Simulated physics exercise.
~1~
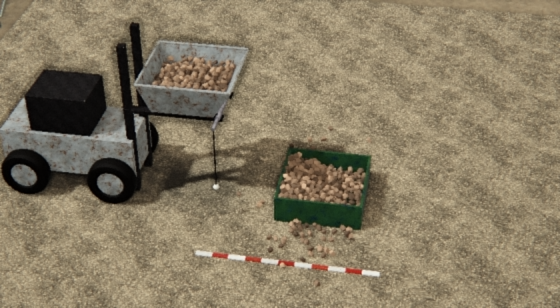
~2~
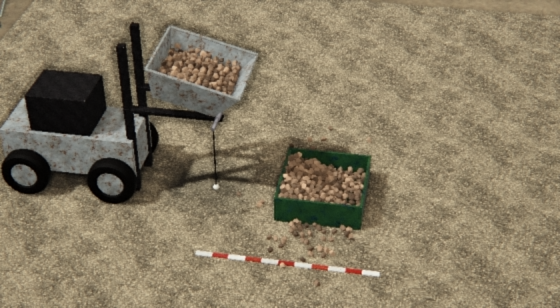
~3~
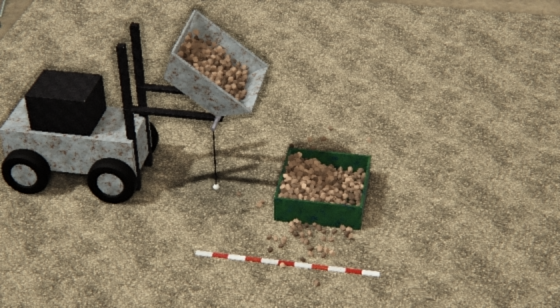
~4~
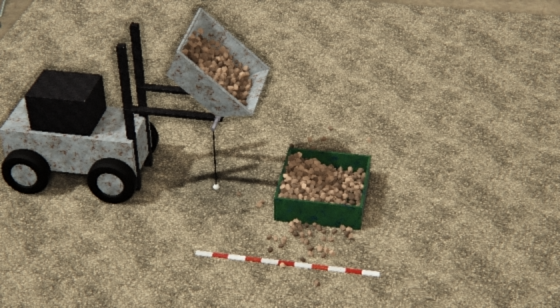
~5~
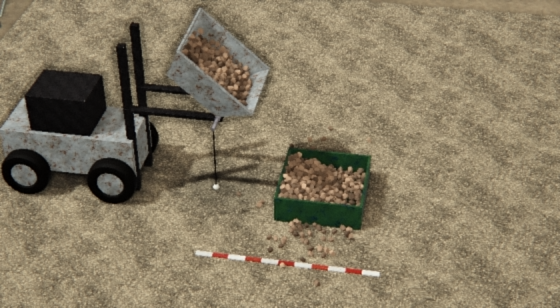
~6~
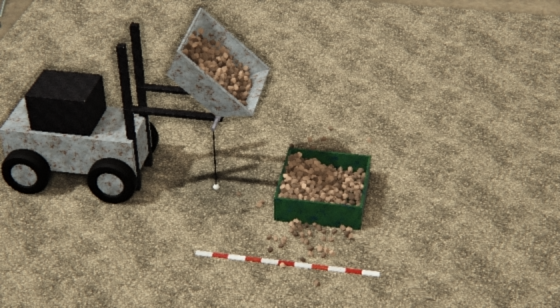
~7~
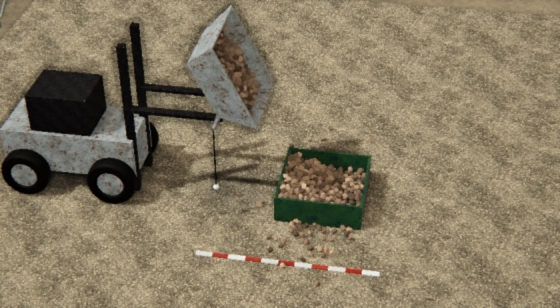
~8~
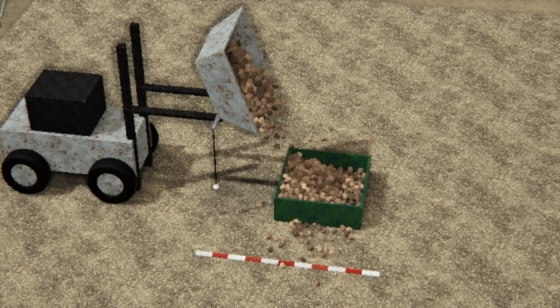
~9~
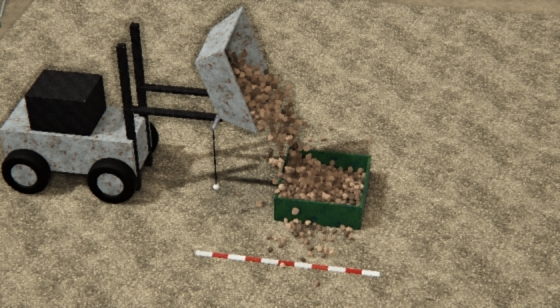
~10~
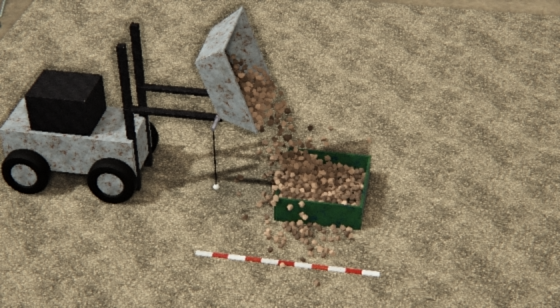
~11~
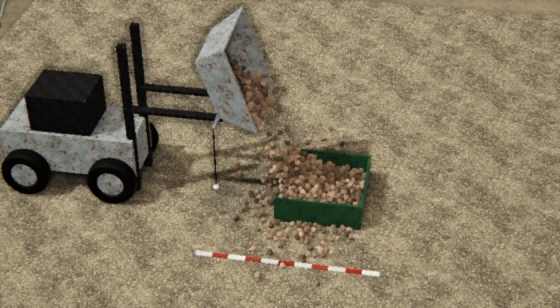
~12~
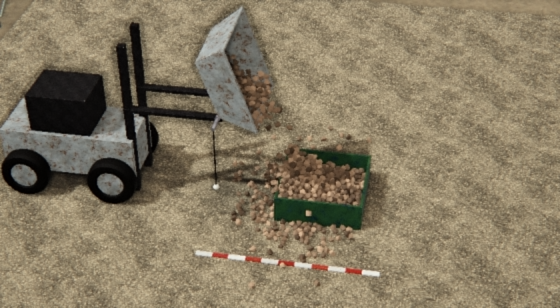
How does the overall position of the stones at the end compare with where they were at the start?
Taken together, the stones end up further to the right than at the start, as many have slid out of the skip on the left into and around the green bin.
